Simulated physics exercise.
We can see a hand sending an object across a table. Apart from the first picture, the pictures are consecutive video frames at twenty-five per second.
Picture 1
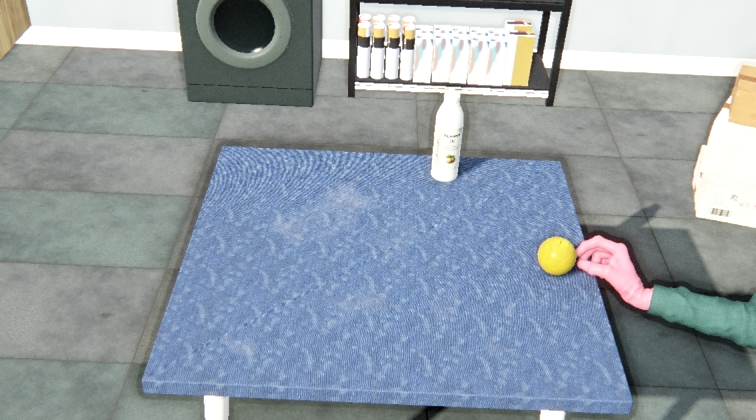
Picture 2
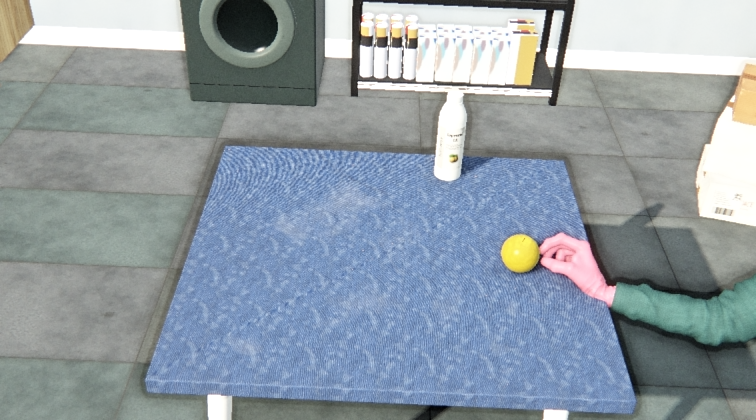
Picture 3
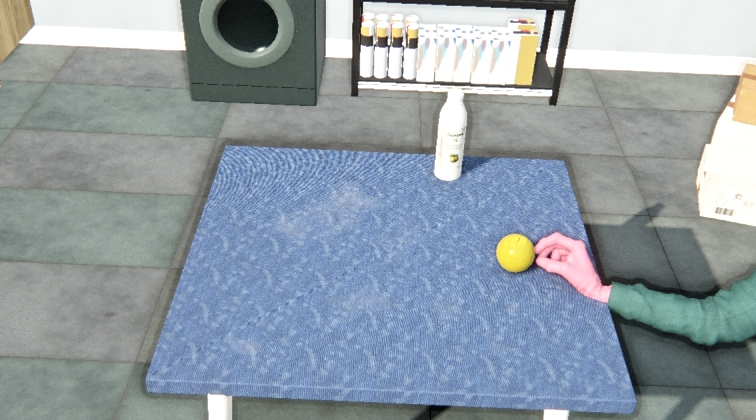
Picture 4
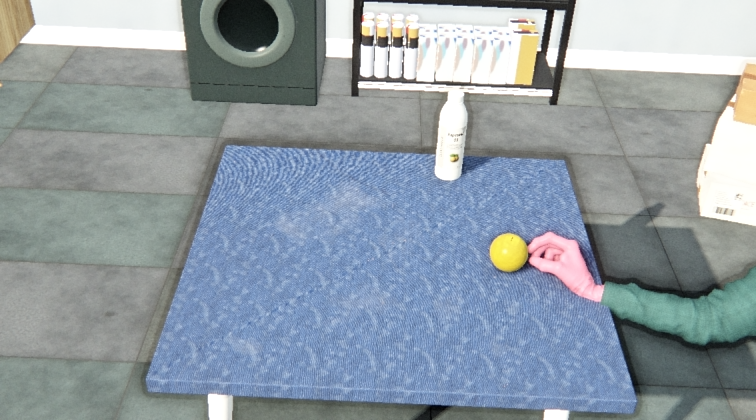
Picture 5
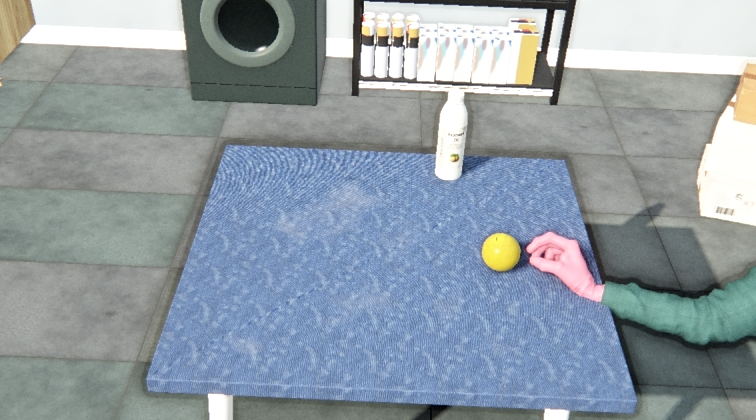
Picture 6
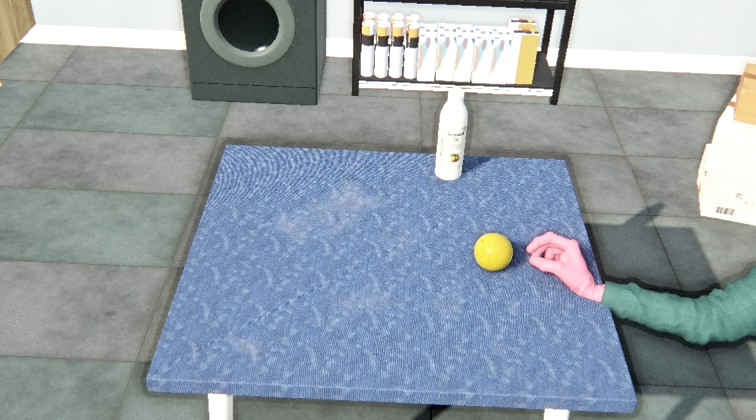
On a blue table with a white bottle, a pink hand pushing a yellow ball-shaped object left, then letting it roll slightly.
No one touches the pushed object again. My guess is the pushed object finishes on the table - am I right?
I reckon it will still be atop the table.
Then, 0.20 s later than the last frame, yellow apple moved about its own width near (458, 250).
Then, 0.50 s later than the last frame, yellow apple moved well along near (415, 248).
Then, 0.90 s later than the last frame, yellow apple moved well along near (377, 246).
When it is over, moved from the start, yellow apple. End places, in pixels of the last picture, yellow apple near (361, 246).
